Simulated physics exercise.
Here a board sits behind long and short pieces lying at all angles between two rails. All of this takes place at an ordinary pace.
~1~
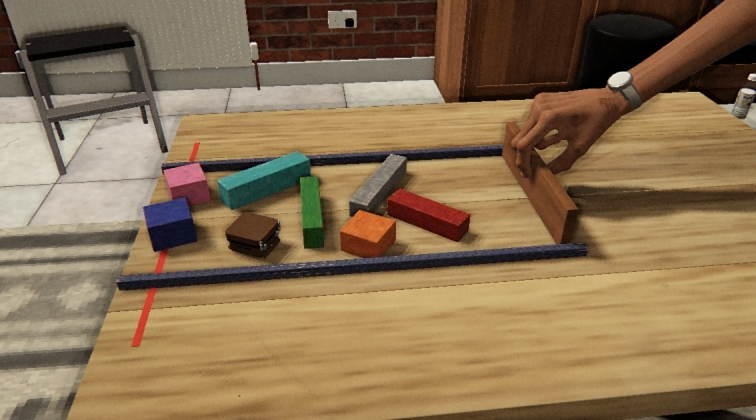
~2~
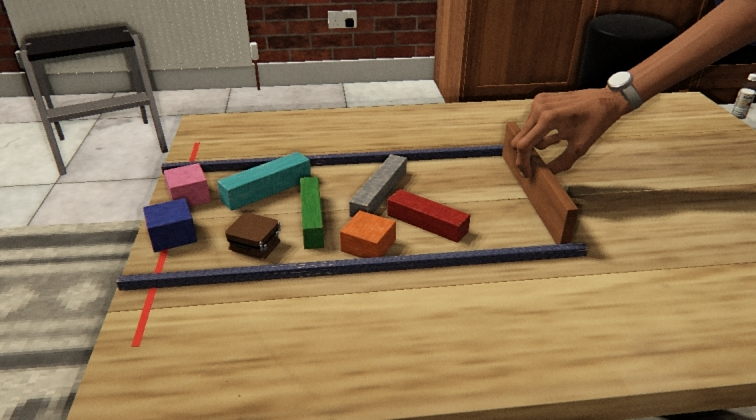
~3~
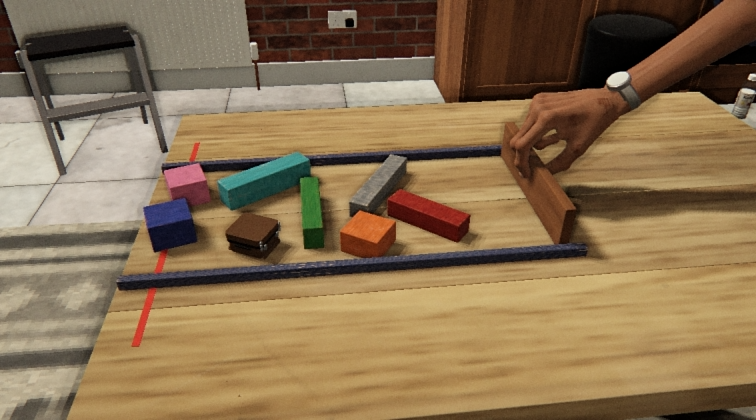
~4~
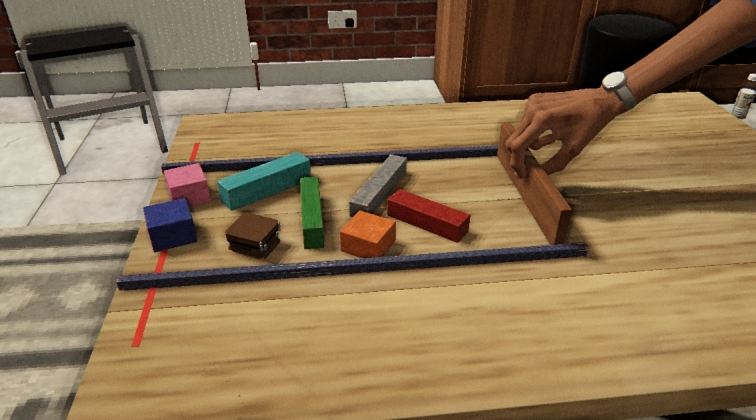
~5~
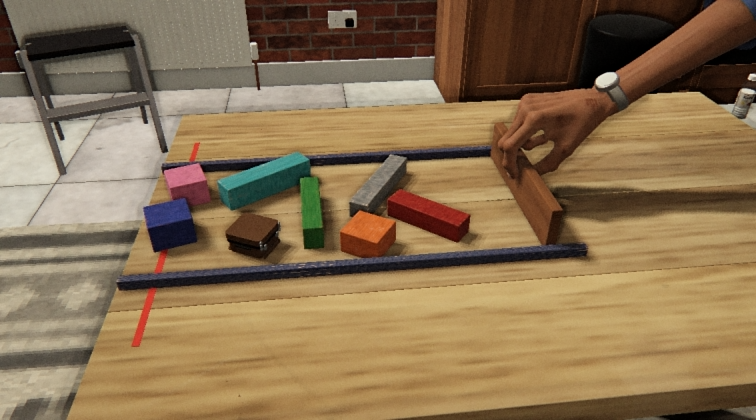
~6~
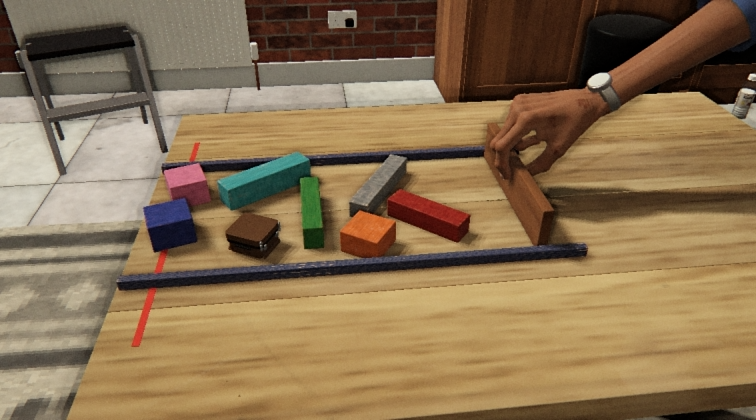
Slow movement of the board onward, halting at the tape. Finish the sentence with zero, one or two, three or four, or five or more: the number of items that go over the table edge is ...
The number of items that go over the table edge is five or more.
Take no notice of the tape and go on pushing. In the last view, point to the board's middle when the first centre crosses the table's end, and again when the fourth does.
Earlier crossing: About (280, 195); later crossing: About (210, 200).
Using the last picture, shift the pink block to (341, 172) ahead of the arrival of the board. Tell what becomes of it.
I reckon from there it drops down.
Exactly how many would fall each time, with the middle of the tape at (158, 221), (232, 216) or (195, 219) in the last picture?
Try 1: 7; try 2: 3; try 3: 5.
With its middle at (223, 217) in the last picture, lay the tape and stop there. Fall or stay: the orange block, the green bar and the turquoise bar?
The orange block stays put; the green bar stays put; and the turquoise bar stays put.
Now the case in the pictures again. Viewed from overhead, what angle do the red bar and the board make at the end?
Angle: Roughly 0 degrees.
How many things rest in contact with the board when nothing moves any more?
My count gives 2.
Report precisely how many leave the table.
6.
Soon after, none off yet; blue block at rest near (170, 224); pink block at rest near (187, 186); brown case at rest near (254, 237).
In the end, the number that fall off is five or more; gone, orange block, green bar, turquoise bar, brown case, pink block and blue block.
